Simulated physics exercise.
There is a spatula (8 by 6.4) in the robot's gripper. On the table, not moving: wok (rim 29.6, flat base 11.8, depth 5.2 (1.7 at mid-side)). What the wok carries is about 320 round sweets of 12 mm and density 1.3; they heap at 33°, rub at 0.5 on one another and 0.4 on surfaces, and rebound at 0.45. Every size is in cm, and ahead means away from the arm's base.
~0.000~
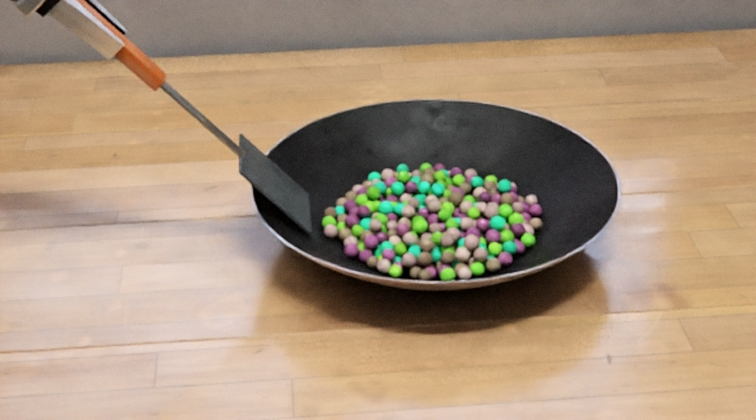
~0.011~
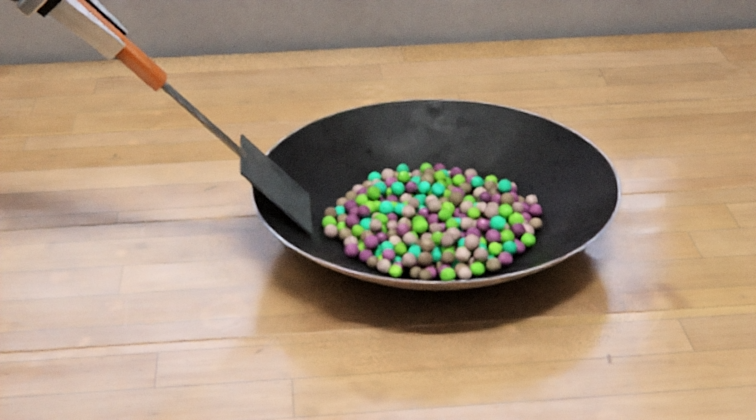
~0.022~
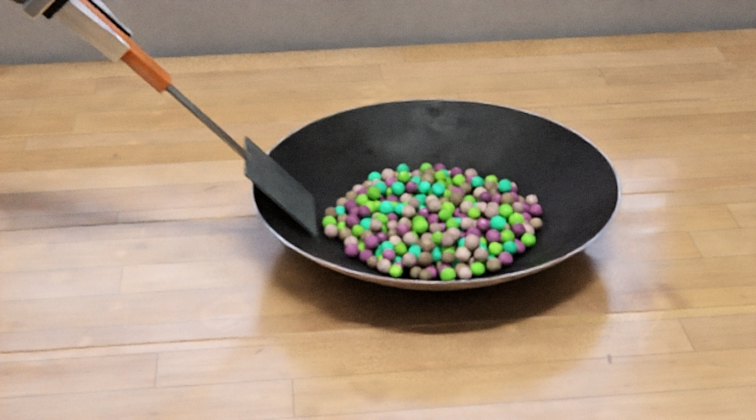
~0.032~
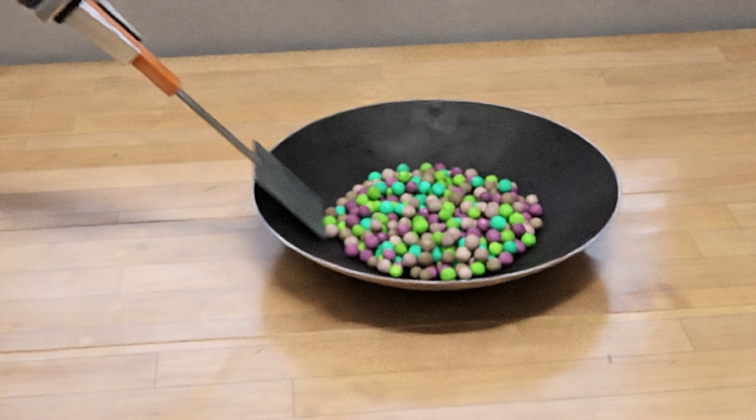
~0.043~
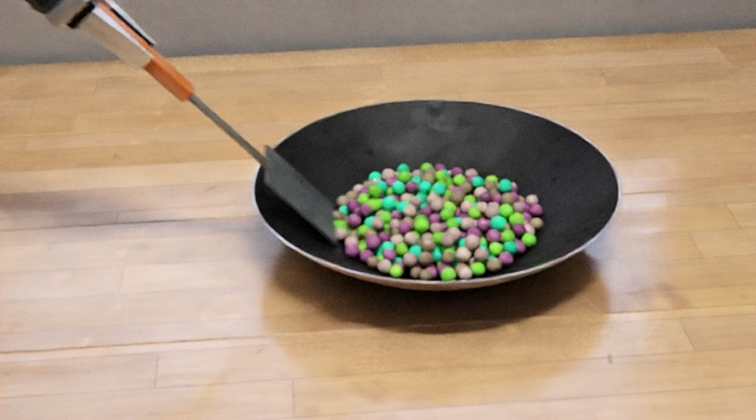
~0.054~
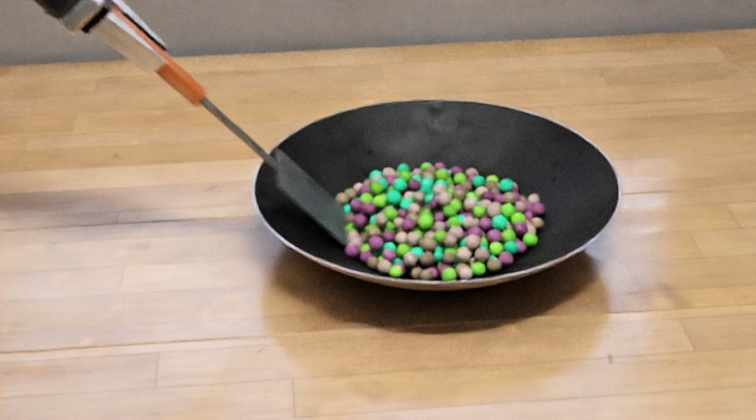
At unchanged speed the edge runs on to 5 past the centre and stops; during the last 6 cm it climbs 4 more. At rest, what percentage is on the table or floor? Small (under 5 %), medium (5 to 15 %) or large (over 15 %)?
Small.
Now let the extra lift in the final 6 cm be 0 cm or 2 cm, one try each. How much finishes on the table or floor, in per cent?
Close to 0 and 0 percent respectively.
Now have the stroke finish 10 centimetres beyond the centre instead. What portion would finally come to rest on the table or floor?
About 15 %.
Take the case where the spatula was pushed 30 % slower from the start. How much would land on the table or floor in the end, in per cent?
0 per cent, about.
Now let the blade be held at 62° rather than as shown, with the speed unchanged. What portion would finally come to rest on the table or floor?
It would then be close to 0 %.
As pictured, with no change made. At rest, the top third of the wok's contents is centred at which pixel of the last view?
I'd put it close to (533, 201).
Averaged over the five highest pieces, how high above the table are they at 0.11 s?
I'd put it close to 6 cm.
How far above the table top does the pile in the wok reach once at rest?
Roughly 5.5 centimetres.
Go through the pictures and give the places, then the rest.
The spatula top edge at (240, 153), sloping 49°; upper third of the load around (443, 210), from x 330 to 535, top at y 170; 318 in the wok, in the first frame.
The spatula top edge at (241, 153), sloping 49°; upper third of the load around (443, 210), from x 330 to 535, top at y 170, in the second frame.
The spatula top edge at (245, 155), sloping 49°; upper third of the load around (443, 210), from x 330 to 535, top at y 170, in the third frame.
The spatula top edge at (254, 159), sloping 49°; upper third of the load around (444, 210), from x 330 to 535, top at y 170, in the fourth frame.
The spatula top edge at (266, 163), sloping 49°; upper third of the load around (439, 210), from x 340 to 535, top at y 170, in the fifth frame.
The spatula top edge at (278, 167), sloping 49°; upper third of the load around (431, 209), from x 340 to 540, top at y 170; 318 in the wok, in the sixth frame.
After 0.11 s, sloping 49°, highest piece 6 above the table; 318 in the wok.
After 0.16 s, sloping 49°, highest piece 6 above the table; 318 in the wok.
After 0.38 s, sloping 49°, highest piece 6 above the table; 318 in the wok.
After 1.43 s, sloping 49°, highest piece 5 above the table; 317 in the wok, 1 on the table or floor.
In the end, 317 in the wok, 1 on the table or floor. That is 0 % on the table or floor.
